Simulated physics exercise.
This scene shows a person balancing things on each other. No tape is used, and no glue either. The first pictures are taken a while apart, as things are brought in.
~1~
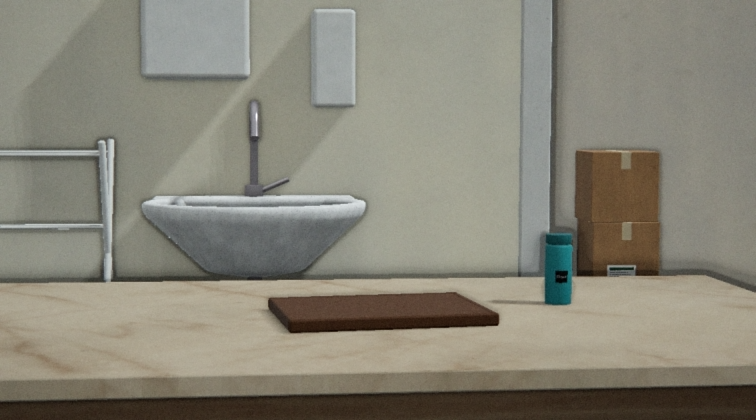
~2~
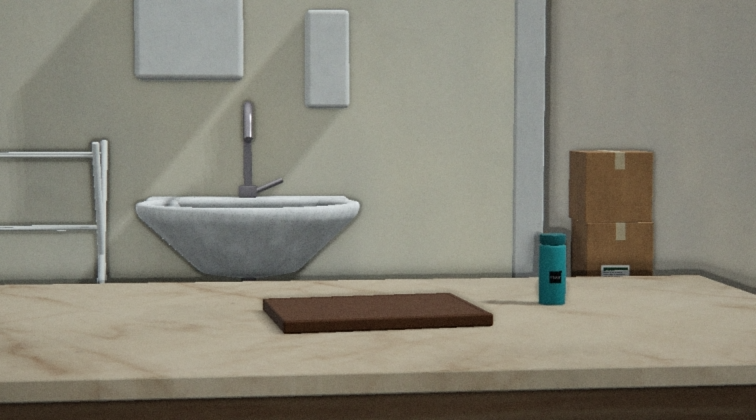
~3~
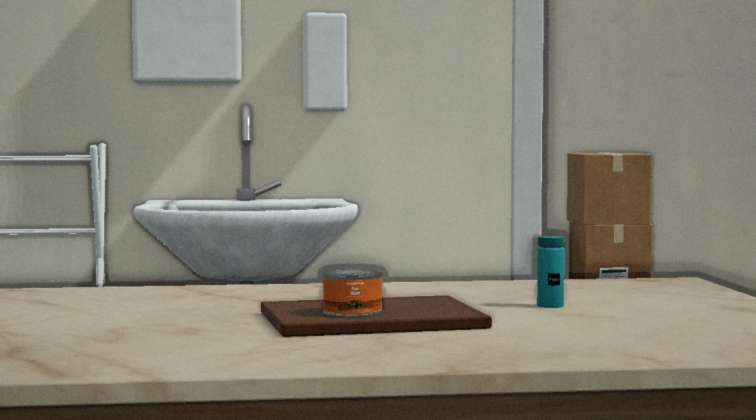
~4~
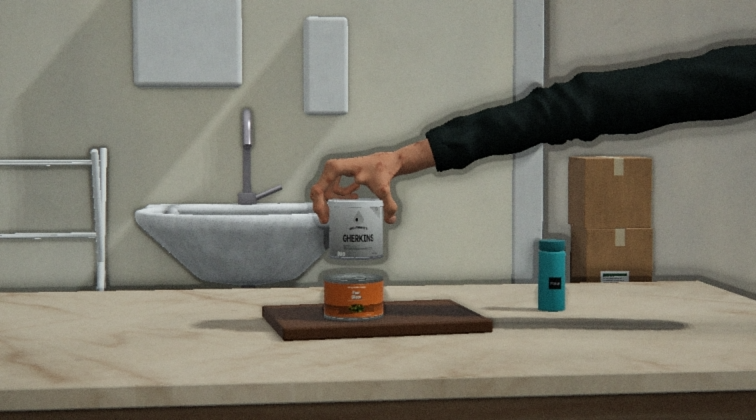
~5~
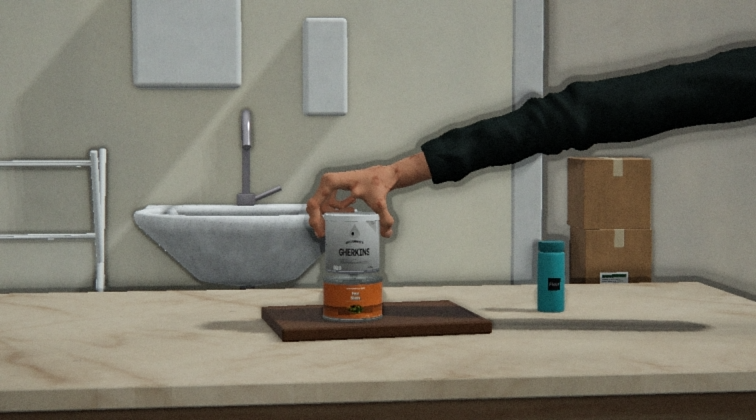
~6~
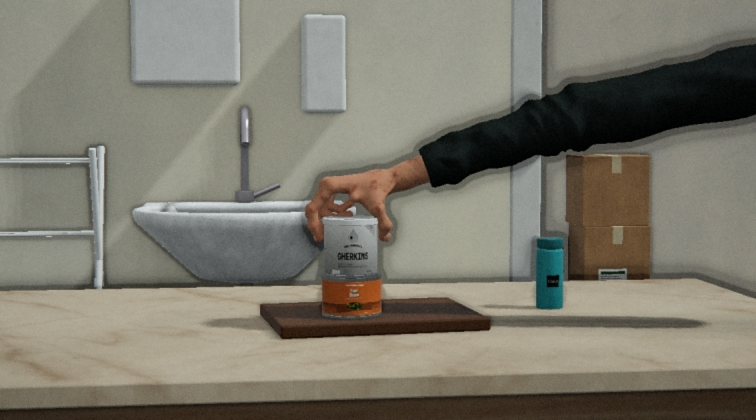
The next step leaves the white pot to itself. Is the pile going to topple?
No. Basically the pile is secure.
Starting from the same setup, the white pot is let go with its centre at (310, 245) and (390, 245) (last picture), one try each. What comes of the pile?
First, it gives way; second, it comes apart.
Then, 0.60 s after the last picture, nothing has stirred.
Then, 1.60 s after the last picture, white pot resting near (351, 246).
At rest, all 4 in place. Seen from the same camera at the end, white pot near (351, 246). The pile holds.
